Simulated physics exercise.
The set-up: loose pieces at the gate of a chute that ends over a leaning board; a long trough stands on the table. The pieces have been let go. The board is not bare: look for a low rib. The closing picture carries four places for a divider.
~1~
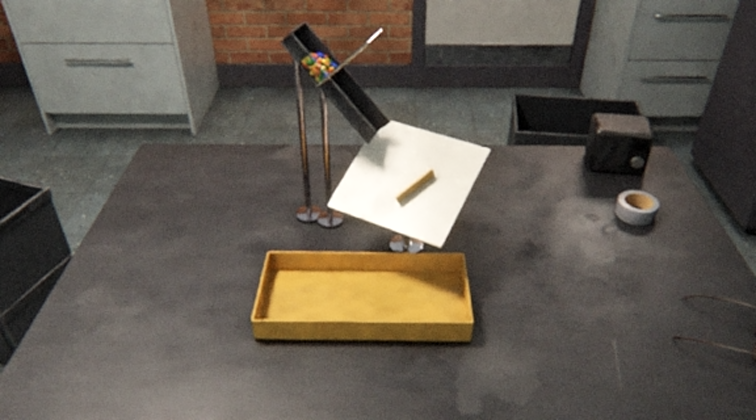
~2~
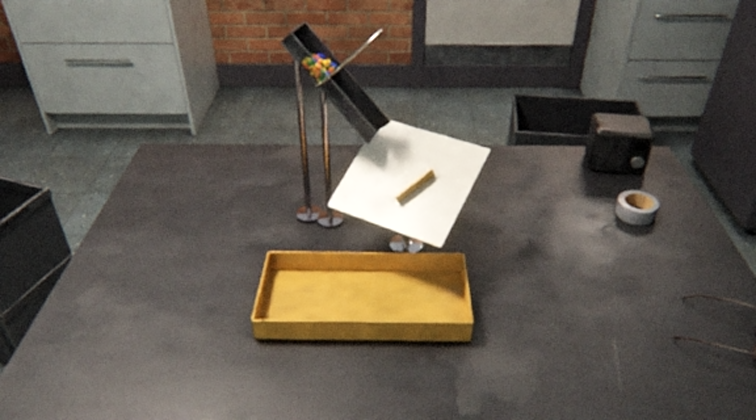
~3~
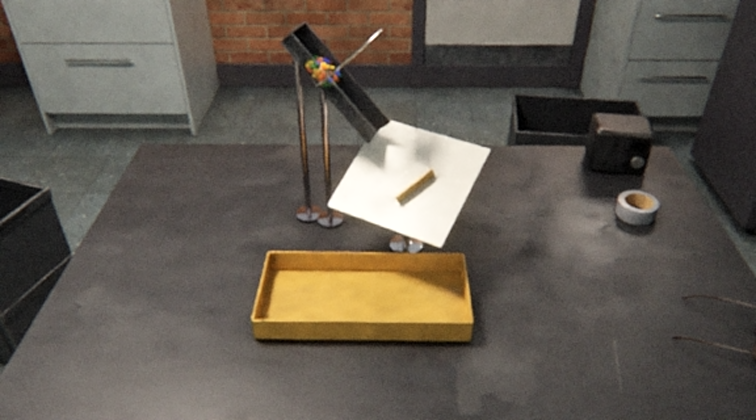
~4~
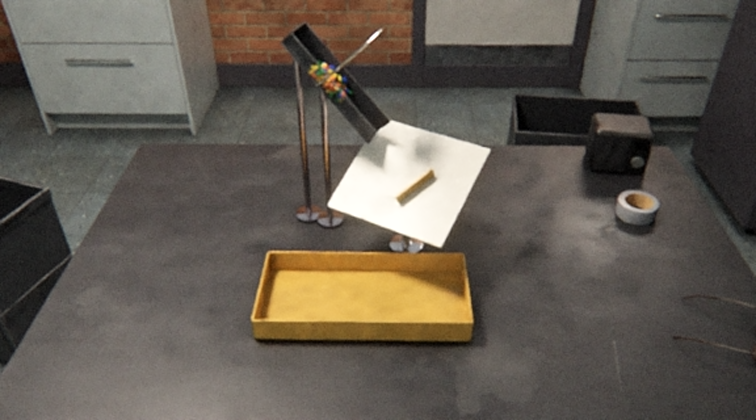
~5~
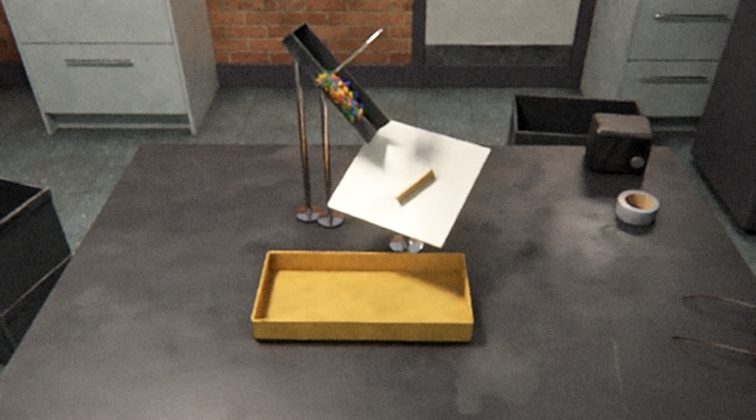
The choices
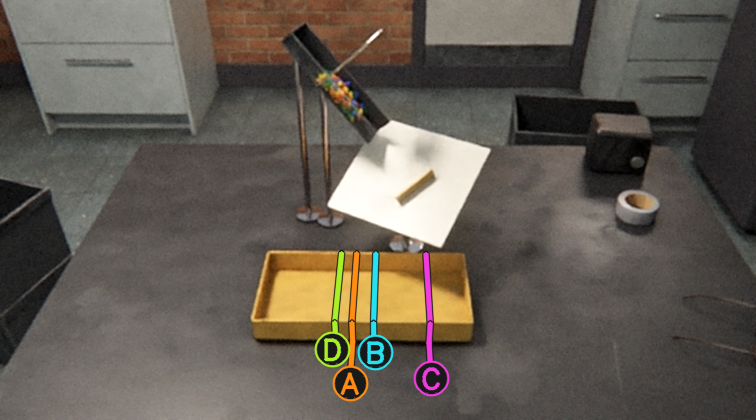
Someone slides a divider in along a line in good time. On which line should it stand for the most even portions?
Line A.
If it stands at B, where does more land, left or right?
More lands on the left.
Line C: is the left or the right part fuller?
The left side.
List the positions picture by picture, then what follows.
The first frame shows load behind the gate near (318, 66), jelly beans; lip of the chute near (374, 137), sloping fairly steeply.
The second frame shows middle of the board near (408, 178), tilted gently; middle of its low edge near (382, 225); of its high edge near (433, 133).
The third frame shows front corners of the trough near (252, 320) and (473, 322), empty; front of the load near (336, 80).
The fourth frame shows middle of the load near (335, 80); its front near (350, 92), close to a third of the way to the lip; rib from (432, 169) to (395, 197).
The fifth frame shows middle of the load near (344, 93); its front near (365, 111), close to two thirds of the way to the lip.
On the marked copy, line A crosses the front rim at (351, 321); line B crosses the front rim at (373, 321); line C crosses the front rim at (430, 322); line D crosses the front rim at (334, 321).
With A, of what is caught, close to a third on the left of the divider, close to two thirds on the right.
With B, of what is caught, all but a few on the left of the divider, a small share on the right.
With C, of what is caught, the whole lot on the left of the divider, none at all on the right.
With D, of what is caught, a small share on the left of the divider, all but a few on the right.
